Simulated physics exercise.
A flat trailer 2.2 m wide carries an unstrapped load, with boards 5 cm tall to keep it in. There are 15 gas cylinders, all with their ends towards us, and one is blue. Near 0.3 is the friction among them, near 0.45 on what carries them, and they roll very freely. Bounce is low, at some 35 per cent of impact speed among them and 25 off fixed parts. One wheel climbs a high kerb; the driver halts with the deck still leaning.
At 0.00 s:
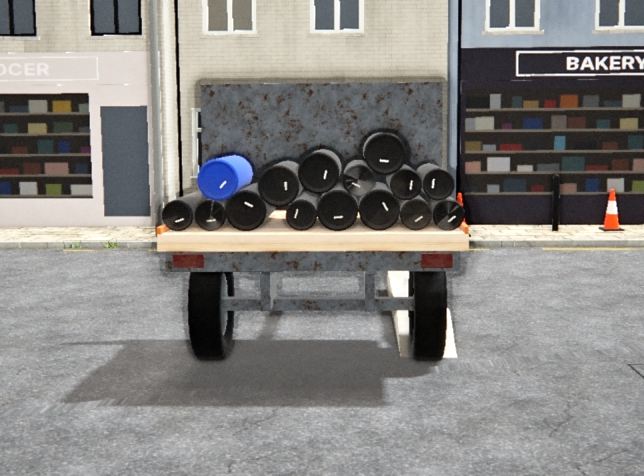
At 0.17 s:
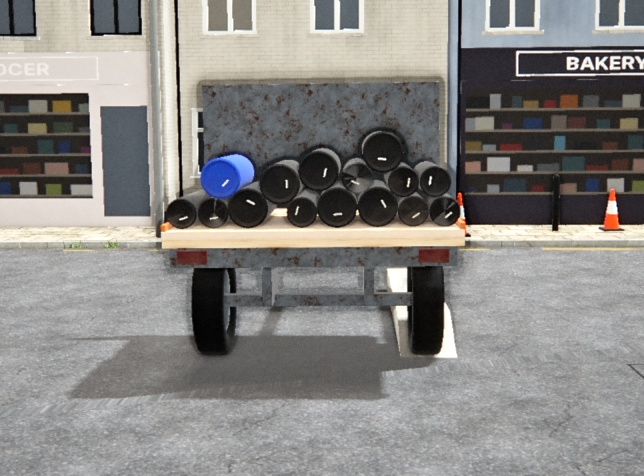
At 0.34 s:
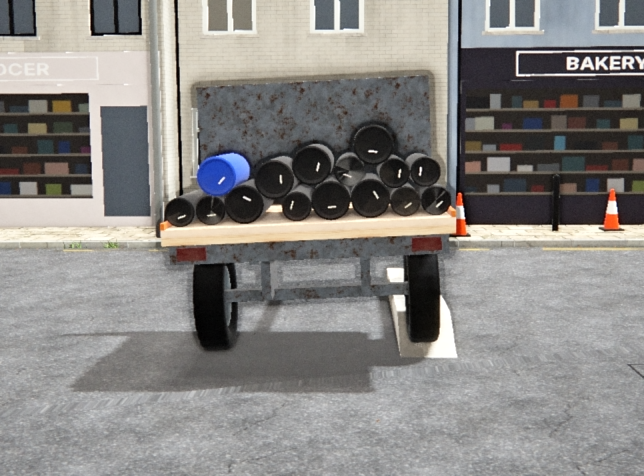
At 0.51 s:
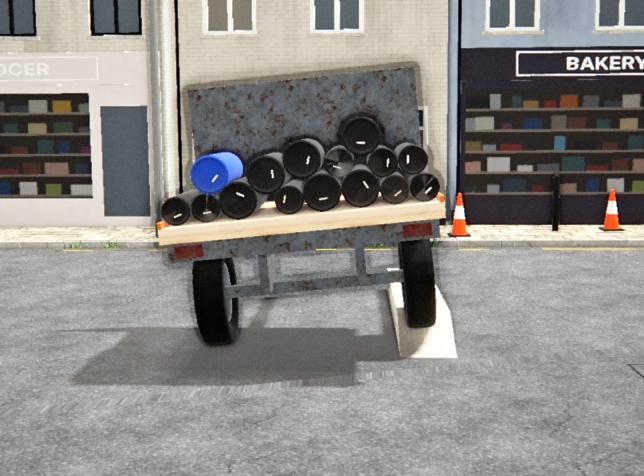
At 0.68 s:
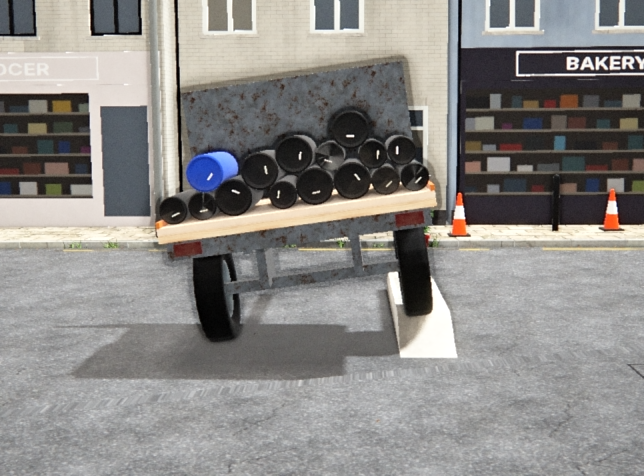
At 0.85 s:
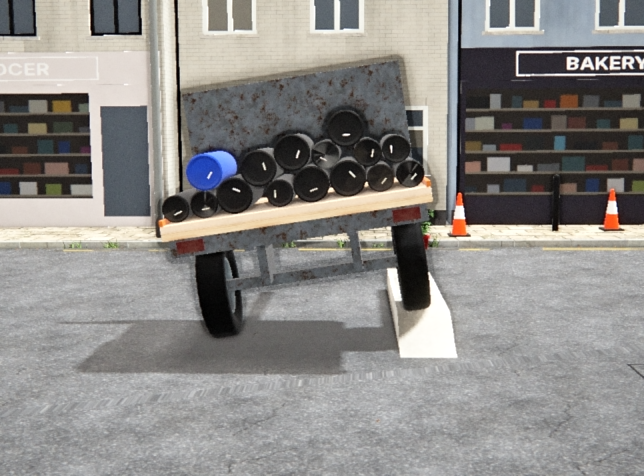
A trailer stacked with dark cylinders and one blue one tilts gradually to the left.
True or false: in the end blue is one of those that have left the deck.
True.
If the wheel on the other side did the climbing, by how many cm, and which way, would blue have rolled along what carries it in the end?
It would end about 0 cm to the right of where it began.
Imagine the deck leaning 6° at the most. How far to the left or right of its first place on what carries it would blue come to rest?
Shift: Near 0 cm to the right.
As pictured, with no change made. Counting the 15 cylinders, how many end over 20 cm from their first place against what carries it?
The tally comes to 1.
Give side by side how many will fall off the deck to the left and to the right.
Tally: Left 1 / right 0.
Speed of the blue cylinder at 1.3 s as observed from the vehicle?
0.3 m/s or so.
Then, 1.3 s in, blue is up on others, 30 cm from the left edge, rolling left; 0 off so far.
Then, 1.7 s in, blue is up on others, 15 cm from the left edge, rolling left; 0 off so far.
Then, 2.2 s in, blue is dropping off the left side; 1 off so far.
In the end (4.8 s), blue is down on the left; 1 off so far.
